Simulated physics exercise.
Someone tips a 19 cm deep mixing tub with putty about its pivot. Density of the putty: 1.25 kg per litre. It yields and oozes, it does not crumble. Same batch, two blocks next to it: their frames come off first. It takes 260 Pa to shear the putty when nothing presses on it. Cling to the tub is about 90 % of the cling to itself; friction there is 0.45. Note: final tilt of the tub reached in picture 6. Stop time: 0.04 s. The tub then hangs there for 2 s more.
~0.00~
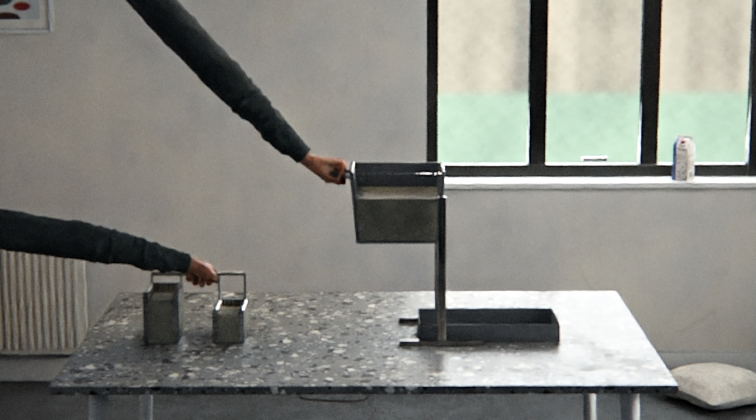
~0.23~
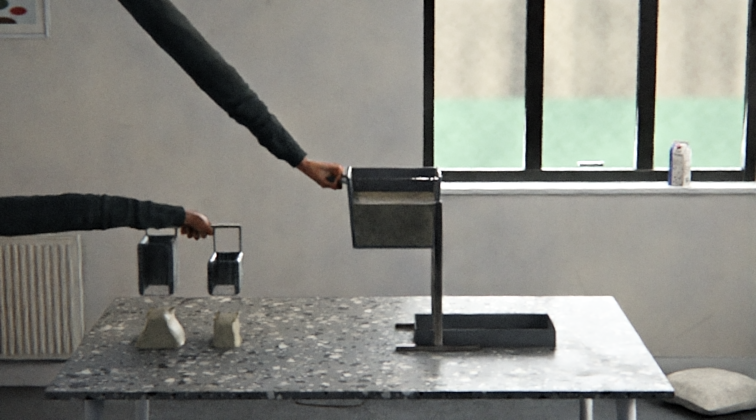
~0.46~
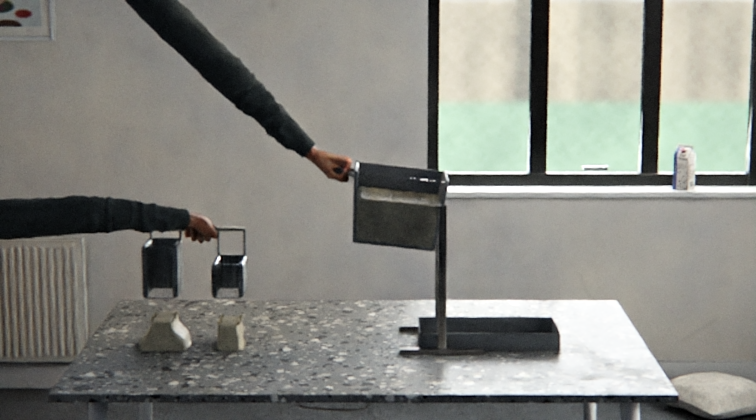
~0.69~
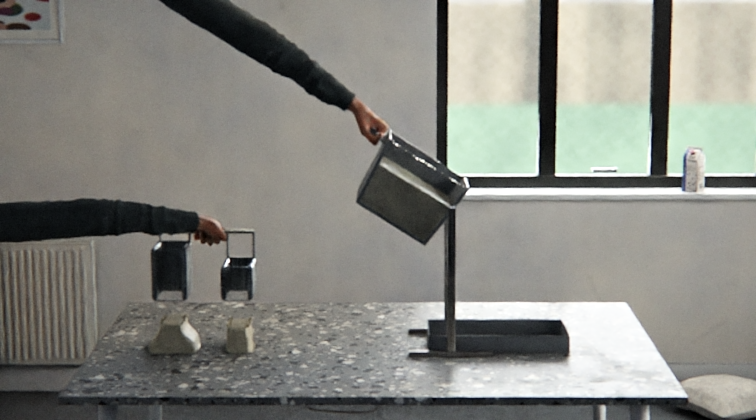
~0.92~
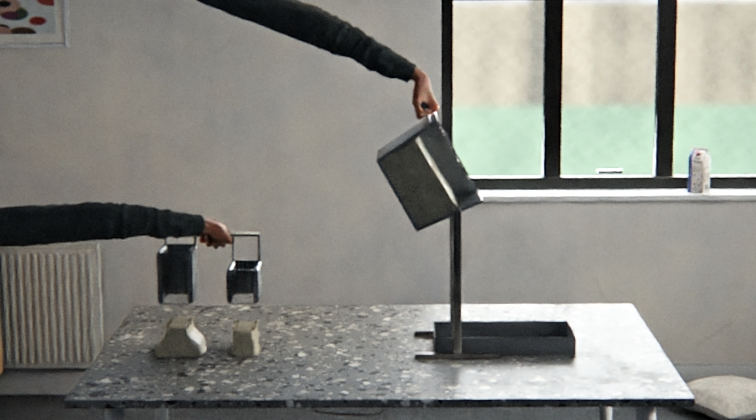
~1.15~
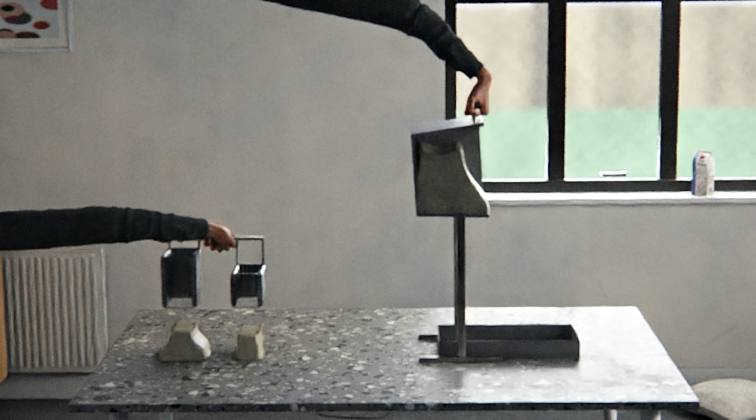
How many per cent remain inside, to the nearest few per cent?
Roughly 46 per cent remains inside.
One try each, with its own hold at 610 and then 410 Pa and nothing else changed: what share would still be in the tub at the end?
Result: 85 % for the first case, 55 % for the second.
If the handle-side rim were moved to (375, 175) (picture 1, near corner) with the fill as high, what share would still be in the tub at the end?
Remaining in tub at end: Approx. 60 %.
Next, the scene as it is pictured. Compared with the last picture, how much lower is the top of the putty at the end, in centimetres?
The top ends up some 10 cm below its level in the last picture.
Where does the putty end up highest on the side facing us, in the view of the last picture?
Around (437, 188).
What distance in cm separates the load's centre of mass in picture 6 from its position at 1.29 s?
Close to 6 centimetres.
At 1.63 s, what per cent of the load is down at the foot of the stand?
I'd say close to 40 per cent of it.
After 1.29 s, the tub is at 87 degrees and holds 81 %.
After 1.46 s, the tub is at 87 degrees and holds 53 %.
After 1.63 s, the tub is at 87 degrees and holds 46 %.
After 1.80 s, the tub is at 87 degrees and holds 46 %.
After 3.15 s, the tub is at 87 degrees and holds 46 %.
